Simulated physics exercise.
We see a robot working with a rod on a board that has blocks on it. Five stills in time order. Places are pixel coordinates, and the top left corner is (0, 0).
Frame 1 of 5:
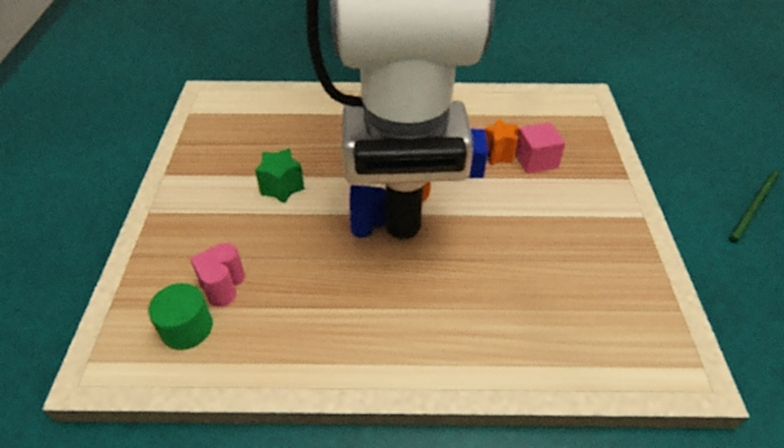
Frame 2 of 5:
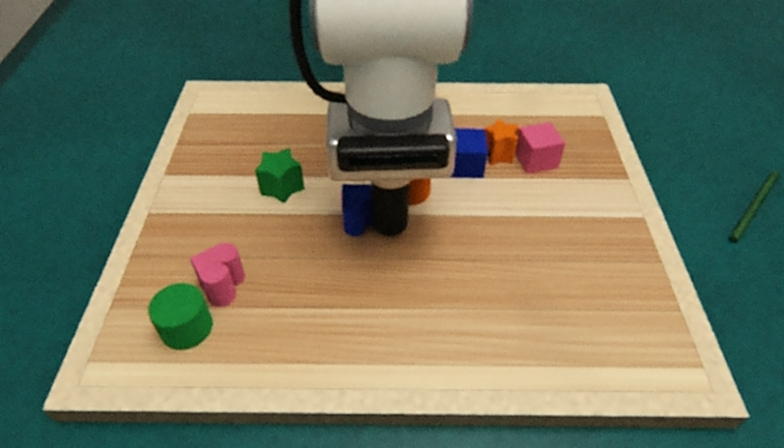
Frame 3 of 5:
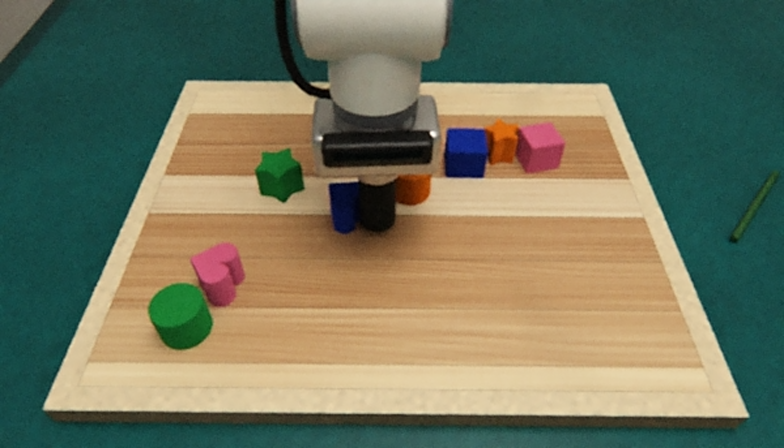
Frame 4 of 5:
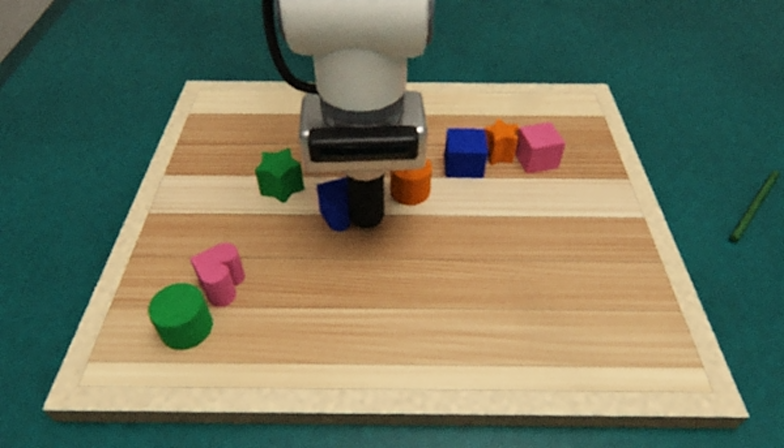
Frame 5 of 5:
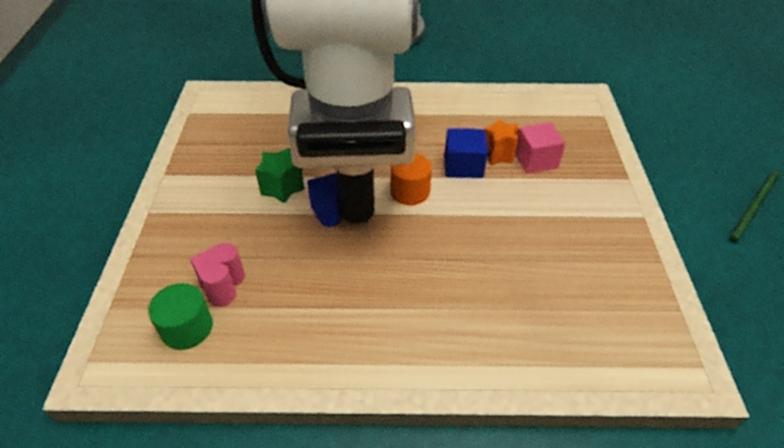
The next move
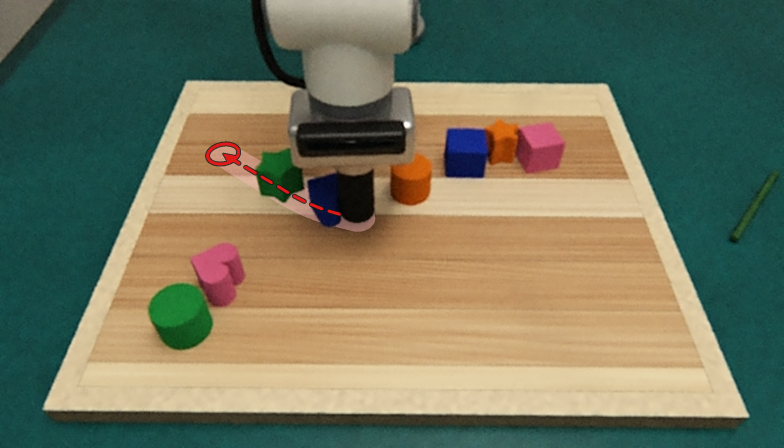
A robot arm with a black rod pushed a blue block left across a wooden board toward a green star, uncovering an orange round block behind it, while the other blocks stayed still.
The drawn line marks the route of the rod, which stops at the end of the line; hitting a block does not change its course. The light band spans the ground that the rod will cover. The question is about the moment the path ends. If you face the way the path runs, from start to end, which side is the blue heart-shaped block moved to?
It's pushed left.
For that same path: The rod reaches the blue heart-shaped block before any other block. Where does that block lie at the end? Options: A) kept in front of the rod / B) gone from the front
Correct choice: B.
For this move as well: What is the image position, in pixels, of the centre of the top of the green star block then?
The point I'd pick in the picture is (222, 109).
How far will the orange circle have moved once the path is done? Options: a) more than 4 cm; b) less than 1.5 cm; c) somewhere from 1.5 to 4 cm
Option b.
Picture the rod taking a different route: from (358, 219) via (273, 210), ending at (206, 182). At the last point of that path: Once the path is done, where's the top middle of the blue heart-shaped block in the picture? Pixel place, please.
It sits at (172, 150).
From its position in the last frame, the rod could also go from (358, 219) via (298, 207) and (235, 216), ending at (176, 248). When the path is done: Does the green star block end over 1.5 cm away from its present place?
Yes.
Drawn move, from (358, 219) through (282, 189) to (223, 154).
On the path given first. One third of the way, rod at (302, 193); green star block at (258, 151), turned 20° clockwise; blue heart-shaped block at (271, 171).
Two thirds of the way, rod at (259, 168); green star block at (237, 131), turned 55° clockwise; blue heart-shaped block at (227, 162), turned 55° anticlockwise.
At the end, rod at (221, 146); green star block at (222, 109), turned 120° clockwise; blue heart-shaped block at (222, 161), turned 80° anticlockwise; orange circle still.
